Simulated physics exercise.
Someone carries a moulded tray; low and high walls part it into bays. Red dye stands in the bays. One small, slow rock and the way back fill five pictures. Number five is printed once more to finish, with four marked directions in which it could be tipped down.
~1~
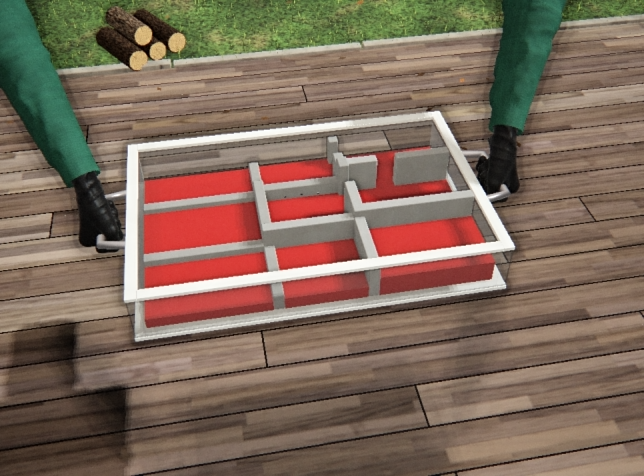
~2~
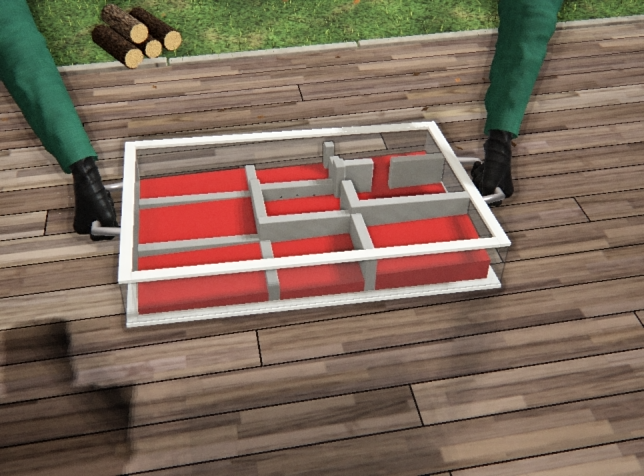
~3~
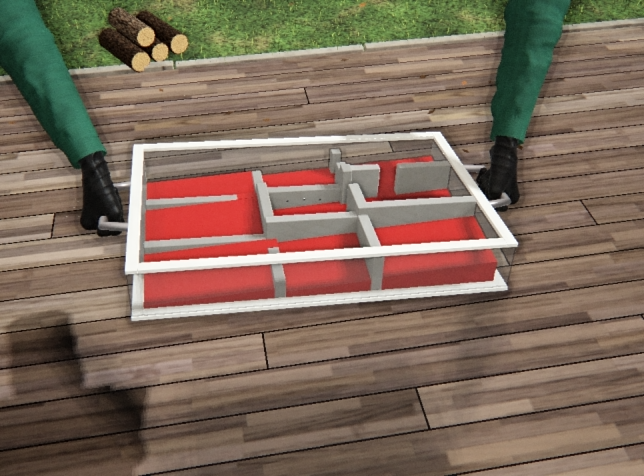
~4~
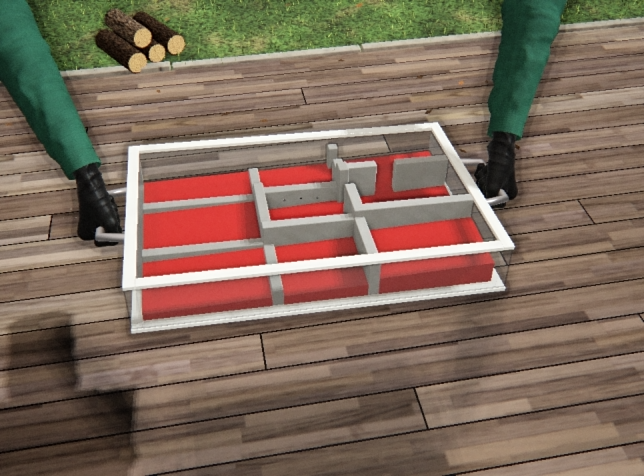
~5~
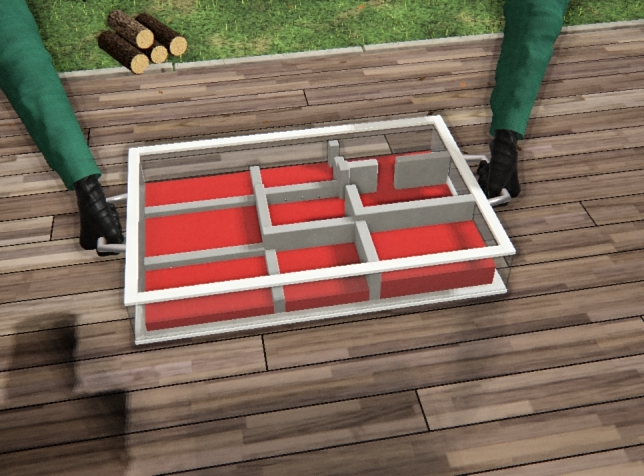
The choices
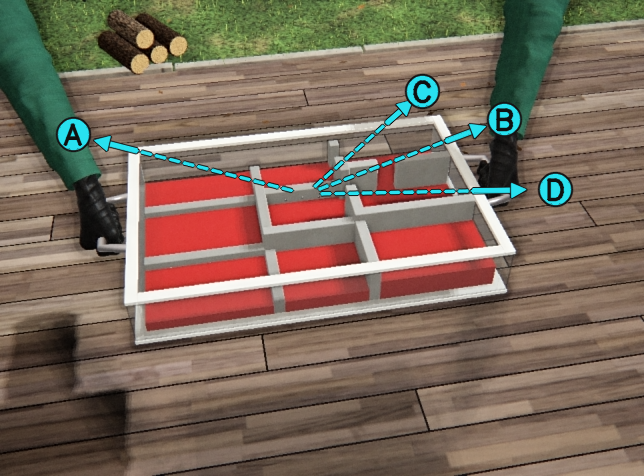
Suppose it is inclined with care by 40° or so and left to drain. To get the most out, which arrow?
A beats the others.
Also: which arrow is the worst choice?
That is arrow D.
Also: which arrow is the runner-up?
It is C.
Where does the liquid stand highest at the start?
That is the front right bay.
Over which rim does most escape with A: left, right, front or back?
The left rim.
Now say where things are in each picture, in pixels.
In the first picture, the tray is level; deepest in the front right bay, at (425, 244), shallowest in the back left.
The second picture shows tipped about 5° down to the back right; no wall is crossed.
The third picture shows tipped about 8° down to the back right; liquid runs over two walls.
The fourth picture shows tipped about 4° down to the back right; no wall is crossed.
In the fifth picture, the tray is level; deepest in the front right bay, at (425, 248), shallowest in the back left.
On the marked copy, A ends at (99, 141); B ends at (480, 128); C ends at (408, 104); D ends at (520, 189).
For arrow A, about 18 % stays in the tray, the largest part in the back left bay.
For arrow B, about 38 % stays in the tray, the largest part in the front right bay.
For arrow C, about 29 % stays in the tray, the largest part in the back right bay.
For arrow D, about 47 % stays in the tray, the largest part in the front right bay.
